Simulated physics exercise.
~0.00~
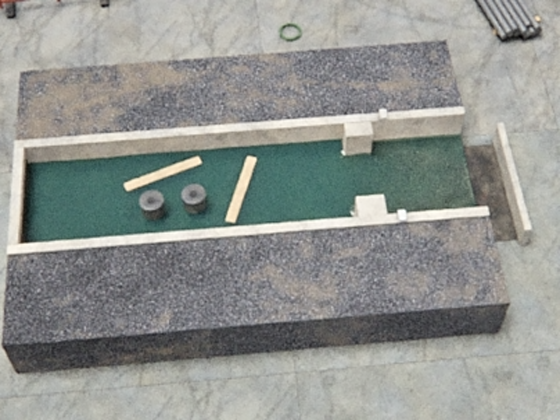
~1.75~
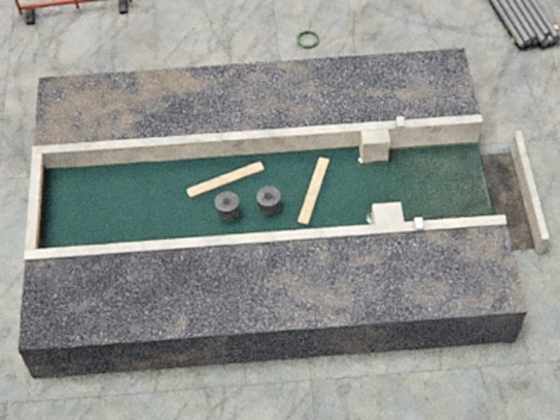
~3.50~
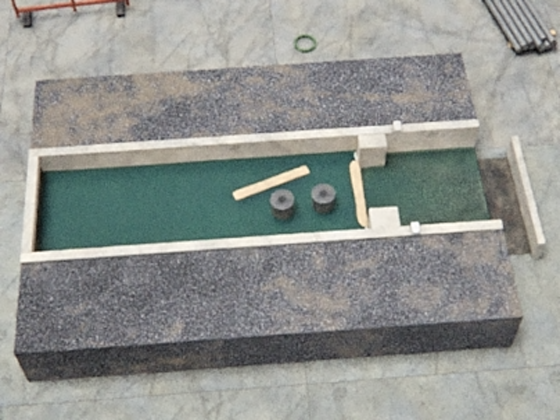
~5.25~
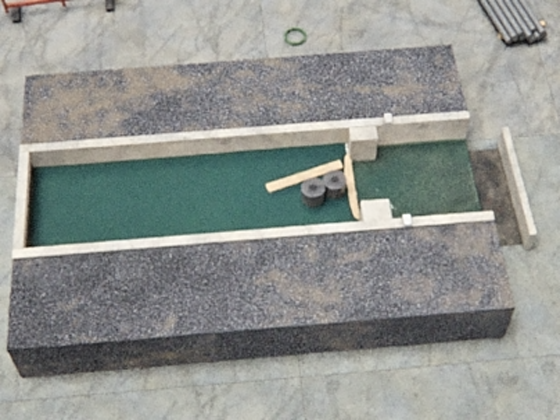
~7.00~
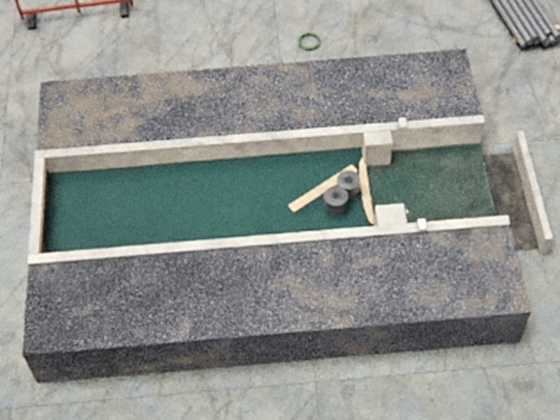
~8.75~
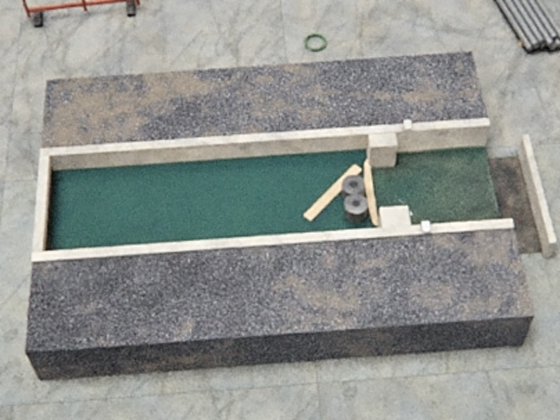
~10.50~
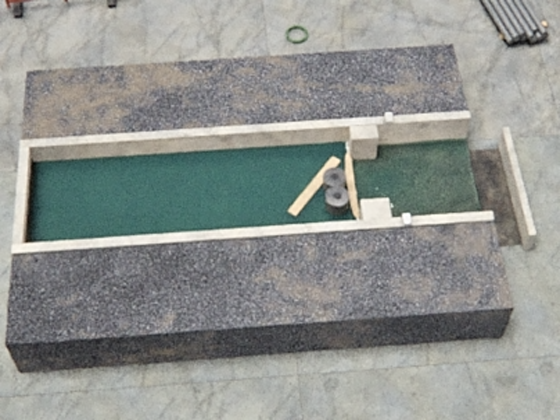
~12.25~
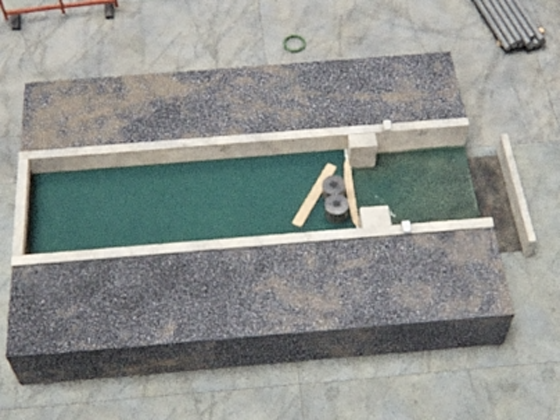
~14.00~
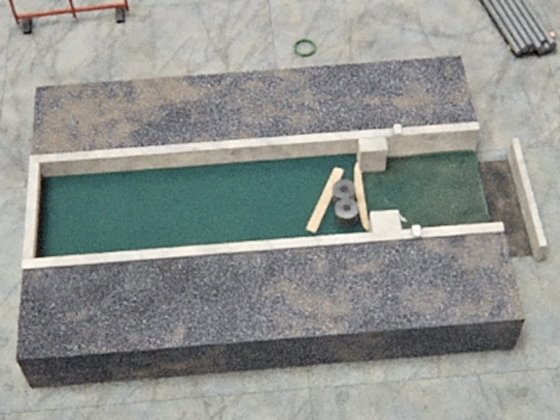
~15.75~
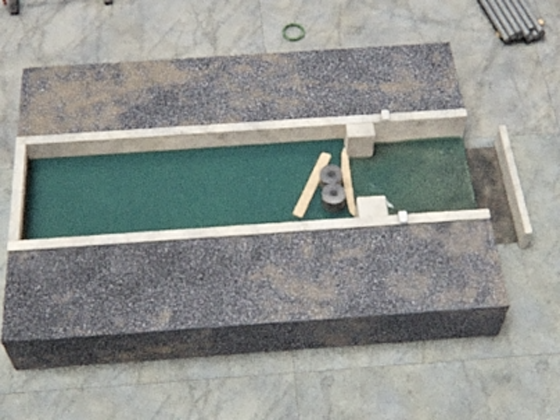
We see a green-floored channel between grey speckled banks, where two dark round tubs and two pale planks drift right until they bunch up against the narrowed opening. One plank lies across the gap, the other swings steeper behind the tubs, and all four stay lodged there.
